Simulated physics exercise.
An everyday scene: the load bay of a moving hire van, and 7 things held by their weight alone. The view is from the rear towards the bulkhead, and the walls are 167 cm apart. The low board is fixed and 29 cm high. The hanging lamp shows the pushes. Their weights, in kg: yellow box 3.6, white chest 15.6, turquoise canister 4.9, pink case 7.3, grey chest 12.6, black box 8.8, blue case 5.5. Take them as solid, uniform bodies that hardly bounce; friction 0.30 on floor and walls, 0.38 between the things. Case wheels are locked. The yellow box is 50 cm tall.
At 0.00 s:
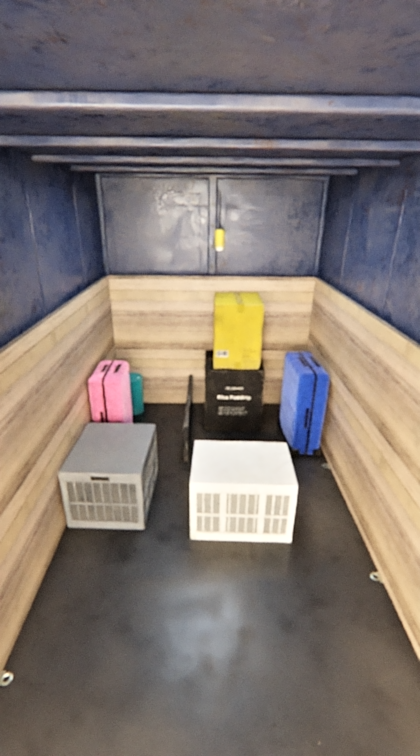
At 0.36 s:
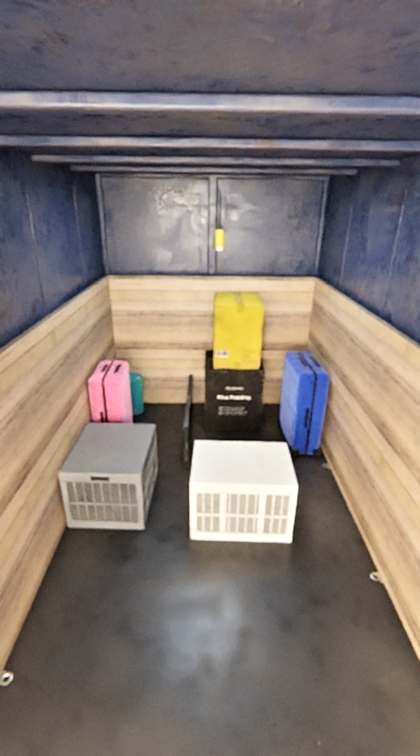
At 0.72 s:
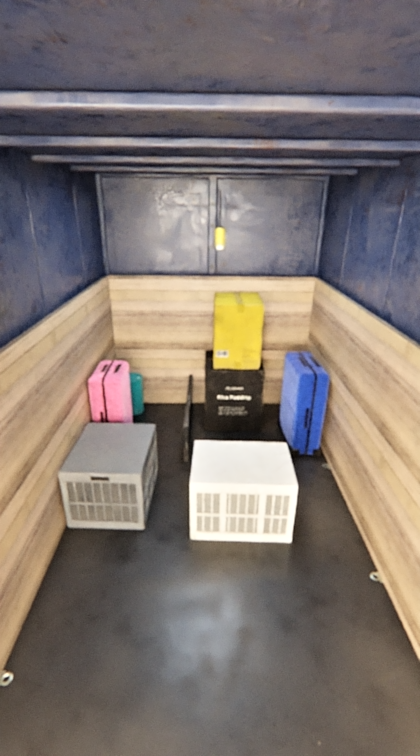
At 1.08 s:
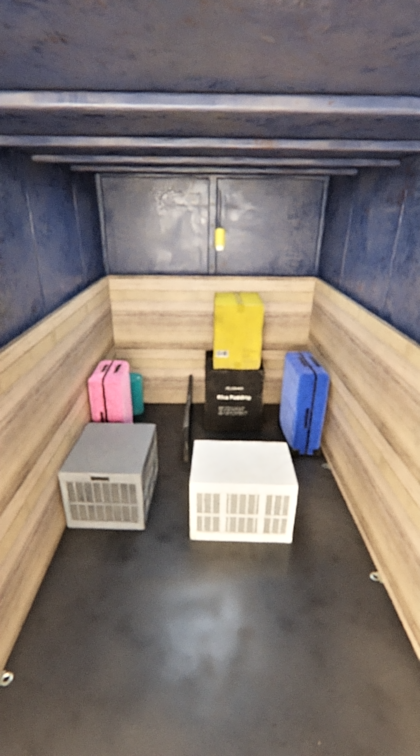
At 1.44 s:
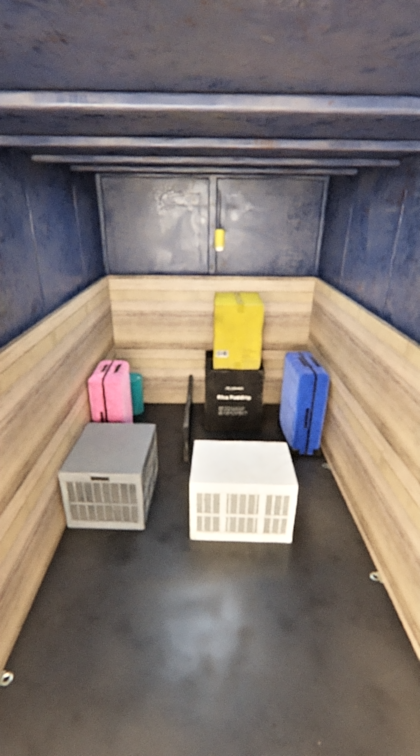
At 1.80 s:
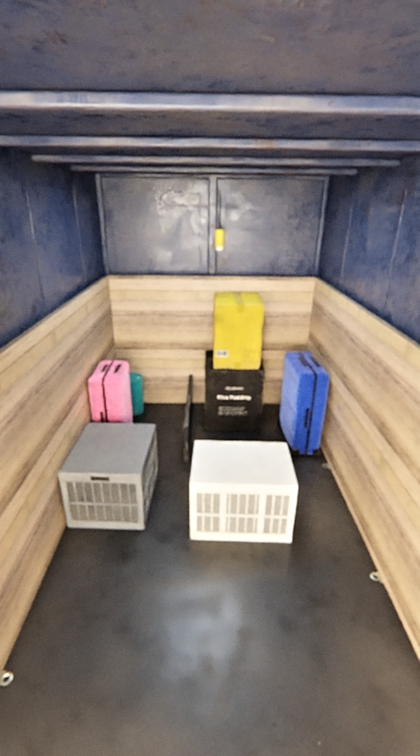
Load bay of a moving van, with a yellow box on a black box among cases and chests, all staying still.
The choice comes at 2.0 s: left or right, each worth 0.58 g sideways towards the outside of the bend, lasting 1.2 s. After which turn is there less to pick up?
Turn left.
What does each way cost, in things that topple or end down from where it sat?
Turning left 0, turning right 1.
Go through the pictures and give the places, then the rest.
Steady run; yellow box (237, 330); white chest (241, 489), in the first frame.
Push 0.18 g backwards; grey chest (115, 472); black box (232, 390), in the second frame.
Push 0.18 g backwards; blue case (302, 402); turquoise canister (132, 394), in the third frame.
Push 0.16 g backwards; pink case (113, 409); grey chest (115, 472), in the fourth frame.
Steady run; black box (232, 390); blue case (302, 402), in the fifth frame.
Steady run; yellow box (237, 330); white chest (241, 489), in the sixth frame.
Turning left. Around 2.40 s, push 0.58 g right; yellow box shifted 7 cm near (246, 330); white chest shifted 6 cm near (252, 489); pink case shifted 6 cm.
Around 2.70 s, push 0.58 g right; white chest shifted 36 cm near (304, 489); yellow box at 4° to upright near (272, 328); pink case shifted 37 cm.
Around 2.80 s, push 0.58 g right; white chest shifted 39 cm near (310, 492); yellow box shifted 28 cm near (271, 329); pink case at 7° to upright.
Finally (5.1 s), not toppled but over 15 cm from the start, yellow box, white chest, turquoise canister, pink case, grey chest and black box; the last one still in place (within 15 cm). In the last view, yellow box near (271, 329), white chest near (311, 492).
Turning right instead, yellow box tipped over or down from where it sat, 1 of 7 in all.
